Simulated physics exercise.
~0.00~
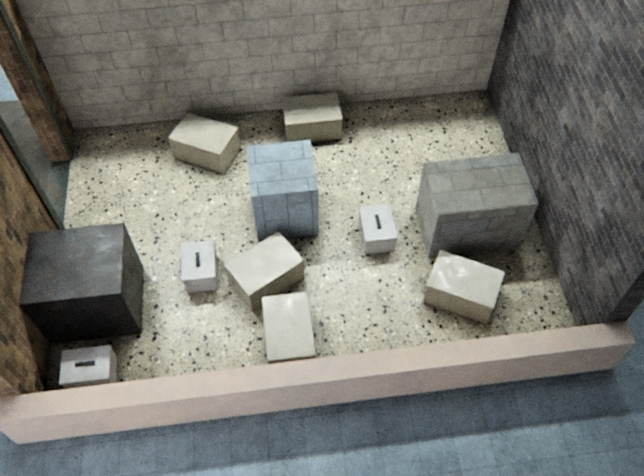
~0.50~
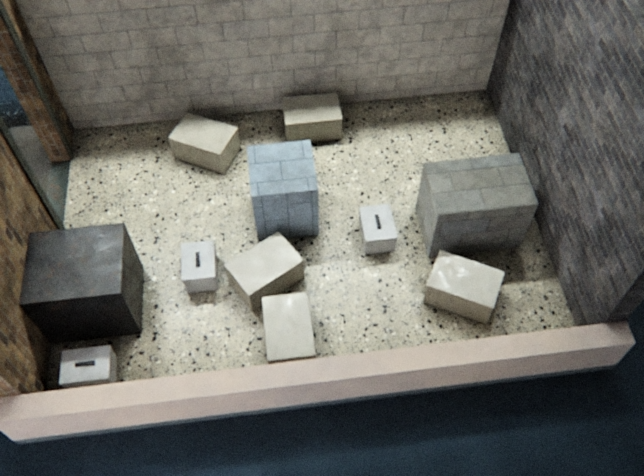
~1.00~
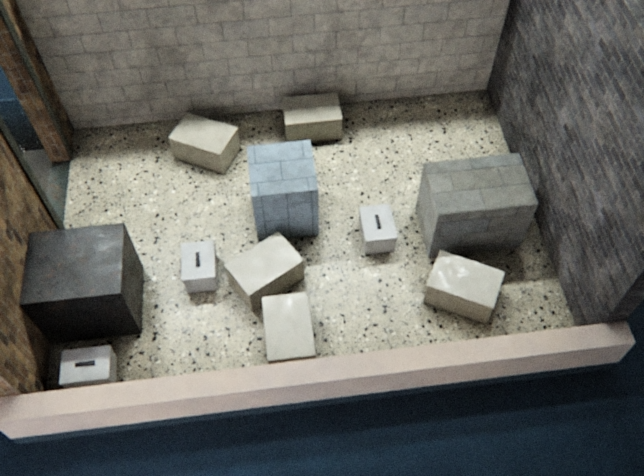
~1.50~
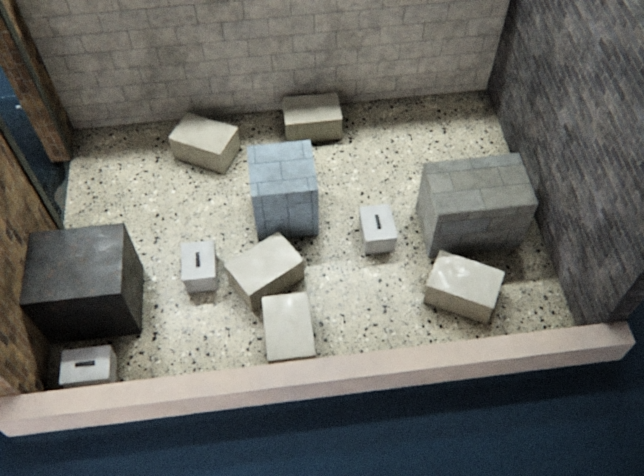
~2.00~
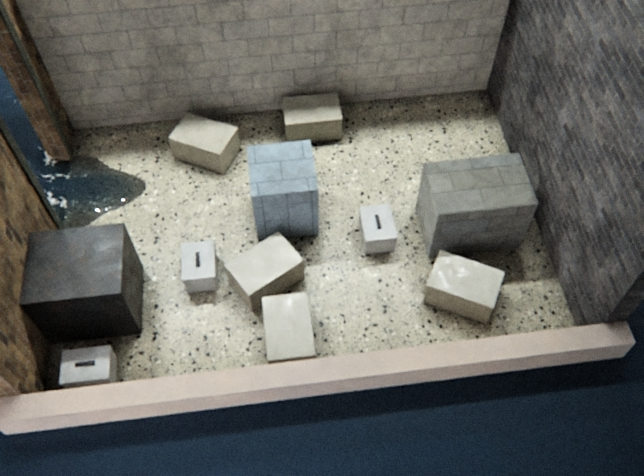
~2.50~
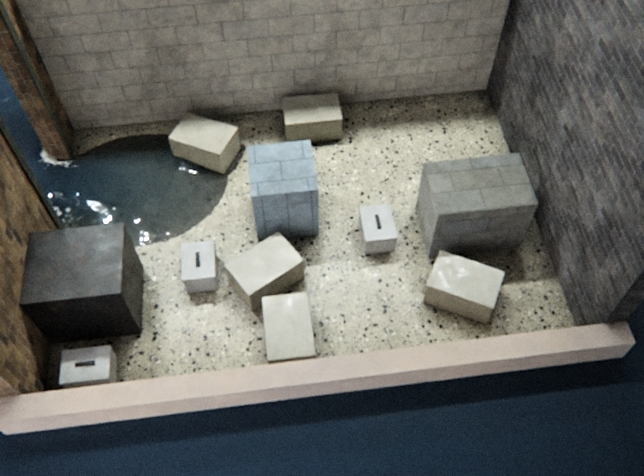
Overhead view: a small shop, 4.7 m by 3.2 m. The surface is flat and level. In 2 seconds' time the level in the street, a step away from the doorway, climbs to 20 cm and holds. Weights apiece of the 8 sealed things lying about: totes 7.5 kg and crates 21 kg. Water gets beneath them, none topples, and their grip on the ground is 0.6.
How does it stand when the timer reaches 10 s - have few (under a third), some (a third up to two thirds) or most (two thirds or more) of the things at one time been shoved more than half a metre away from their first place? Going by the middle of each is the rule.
By then, some have.
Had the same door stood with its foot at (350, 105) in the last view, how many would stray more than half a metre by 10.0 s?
Then the count would be 3.
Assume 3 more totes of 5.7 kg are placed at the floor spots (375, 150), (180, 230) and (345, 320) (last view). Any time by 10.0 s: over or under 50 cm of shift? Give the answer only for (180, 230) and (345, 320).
First one goes beyond it, second one stays within it.
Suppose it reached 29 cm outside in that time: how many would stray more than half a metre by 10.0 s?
Under that setup the answer is 6.
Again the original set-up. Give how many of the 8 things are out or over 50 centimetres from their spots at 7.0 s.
I make it 2.
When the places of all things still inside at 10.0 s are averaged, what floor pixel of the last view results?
Close to pixel (310, 279).
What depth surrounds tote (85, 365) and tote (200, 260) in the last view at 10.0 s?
I'd put it at 12 cm and 11 cm respectively.
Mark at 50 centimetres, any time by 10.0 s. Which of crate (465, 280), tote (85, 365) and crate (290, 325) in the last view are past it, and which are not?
First not as far, then not as far, then not as far.
After 3.5 s 0 of 8 are over 50 cm from their spots; 0 afloat.
After 4.5 s 1 of 8 are over 50 cm from their spots; 1 afloat.
After 7.0 s 2 of 8 are over 50 cm from their spots; 0 afloat.
After 10.0 s 3 of 8 are over 50 cm from their spots, and 3 have been at some point; 3 afloat.
